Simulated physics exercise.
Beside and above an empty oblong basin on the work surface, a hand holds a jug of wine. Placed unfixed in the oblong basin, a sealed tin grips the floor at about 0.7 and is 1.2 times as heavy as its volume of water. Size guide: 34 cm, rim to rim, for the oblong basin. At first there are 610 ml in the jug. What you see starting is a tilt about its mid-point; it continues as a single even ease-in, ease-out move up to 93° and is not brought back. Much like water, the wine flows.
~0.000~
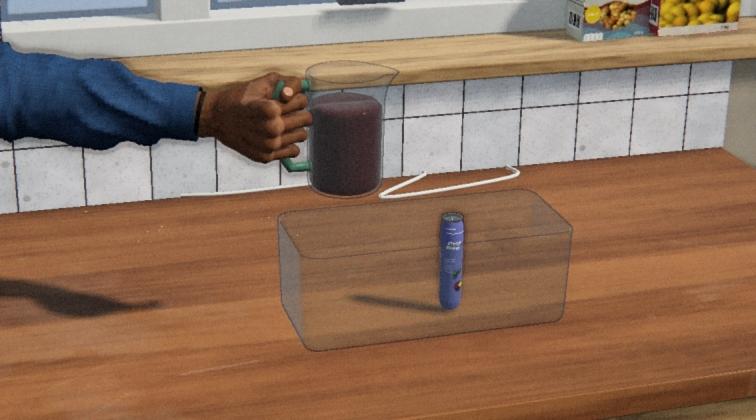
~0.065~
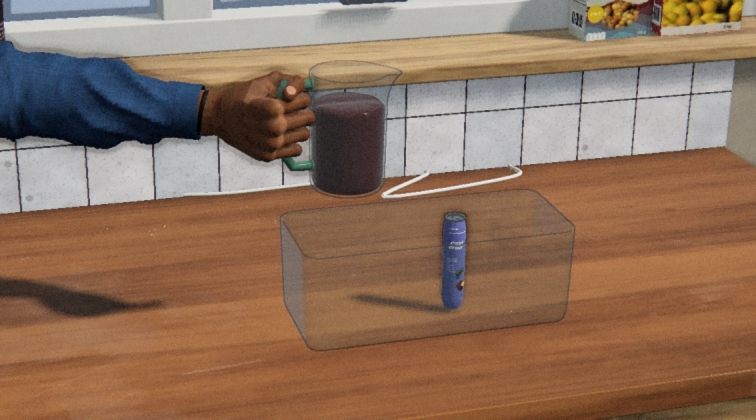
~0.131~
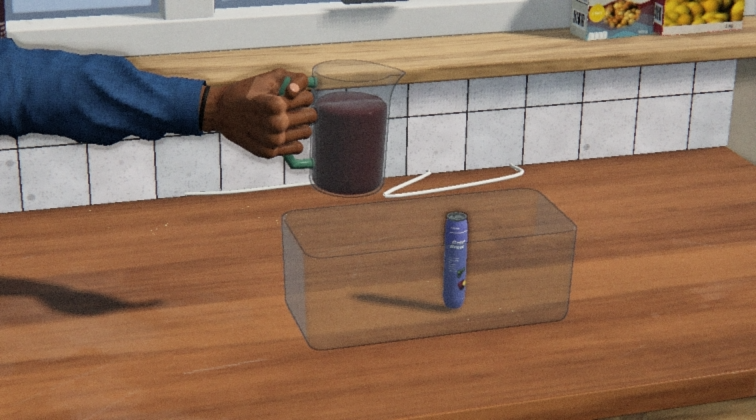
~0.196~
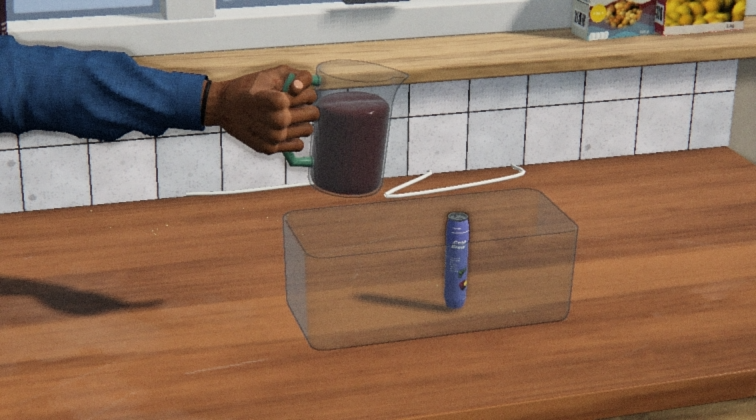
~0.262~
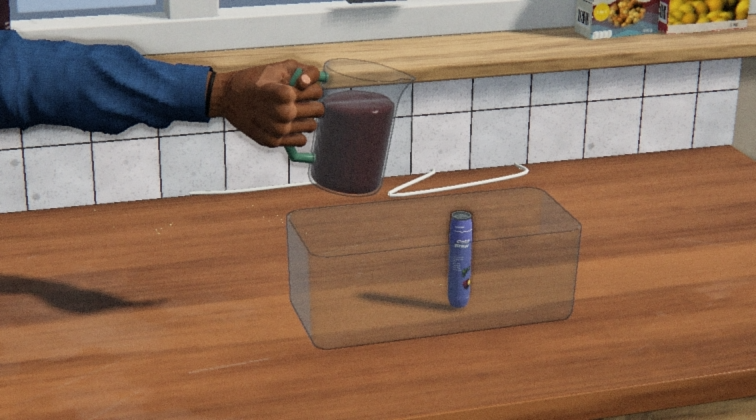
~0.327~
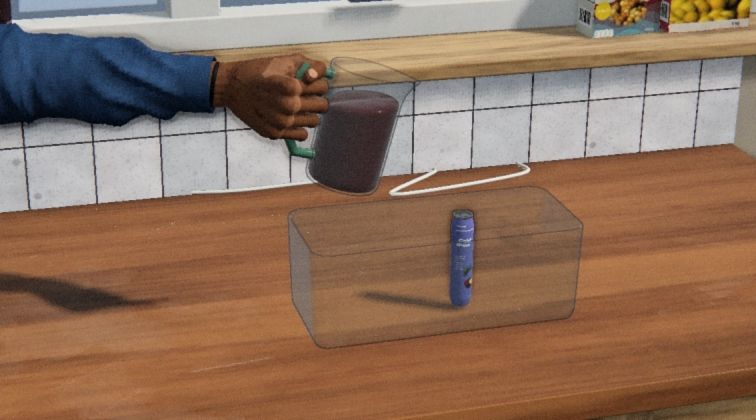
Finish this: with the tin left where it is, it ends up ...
It ends up knocked over.
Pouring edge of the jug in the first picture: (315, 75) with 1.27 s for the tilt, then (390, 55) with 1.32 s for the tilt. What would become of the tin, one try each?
Run one: It does not tip. Run two: It tumbles.
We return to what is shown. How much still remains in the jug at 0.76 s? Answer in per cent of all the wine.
Around 94 in a hundred.
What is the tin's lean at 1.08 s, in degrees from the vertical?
About 0 degrees.
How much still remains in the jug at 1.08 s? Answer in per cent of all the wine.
60 in a hundred, give or take.
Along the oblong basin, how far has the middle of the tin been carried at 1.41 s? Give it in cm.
The tin is about 1 cm from where it started.
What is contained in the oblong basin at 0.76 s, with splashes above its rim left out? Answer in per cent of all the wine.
Roughly 0 percent.
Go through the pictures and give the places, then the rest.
The first picture shows tilt 0°; pouring edge (399, 70); surface from (309, 105) to (379, 100); the oblong basin's rim runs from (289, 238) to (553, 211); the tin's top is at (453, 222).
The second picture shows tilt 1°; pouring edge (402, 70); surface from (311, 104) to (382, 100).
The third picture shows tilt 2°; pouring edge (405, 71); surface from (314, 103) to (384, 98).
The fourth picture shows tilt 5°; pouring edge (409, 74); surface from (317, 104) to (386, 99).
The fifth picture shows tilt 9°; pouring edge (415, 77); surface from (321, 103) to (392, 98).
The sixth picture shows tilt 14°; pouring edge (421, 81); surface from (324, 103) to (397, 97).
Then, 0.76 s in, the tilt is 61° and 95 per cent is still to pour; the tin stands where it began.
Then, 1.08 s in, the tilt is 88° and 59 per cent is still to pour; the tin stands where it began.
Then, 1.41 s in, the tilt is 93° and 19 per cent is still to pour; the tin leans 5°.
Then, 1.77 s in, the tilt is 93° and 6 per cent is still to pour; the tin lies on its side.
Finally, the tin lies on its side.
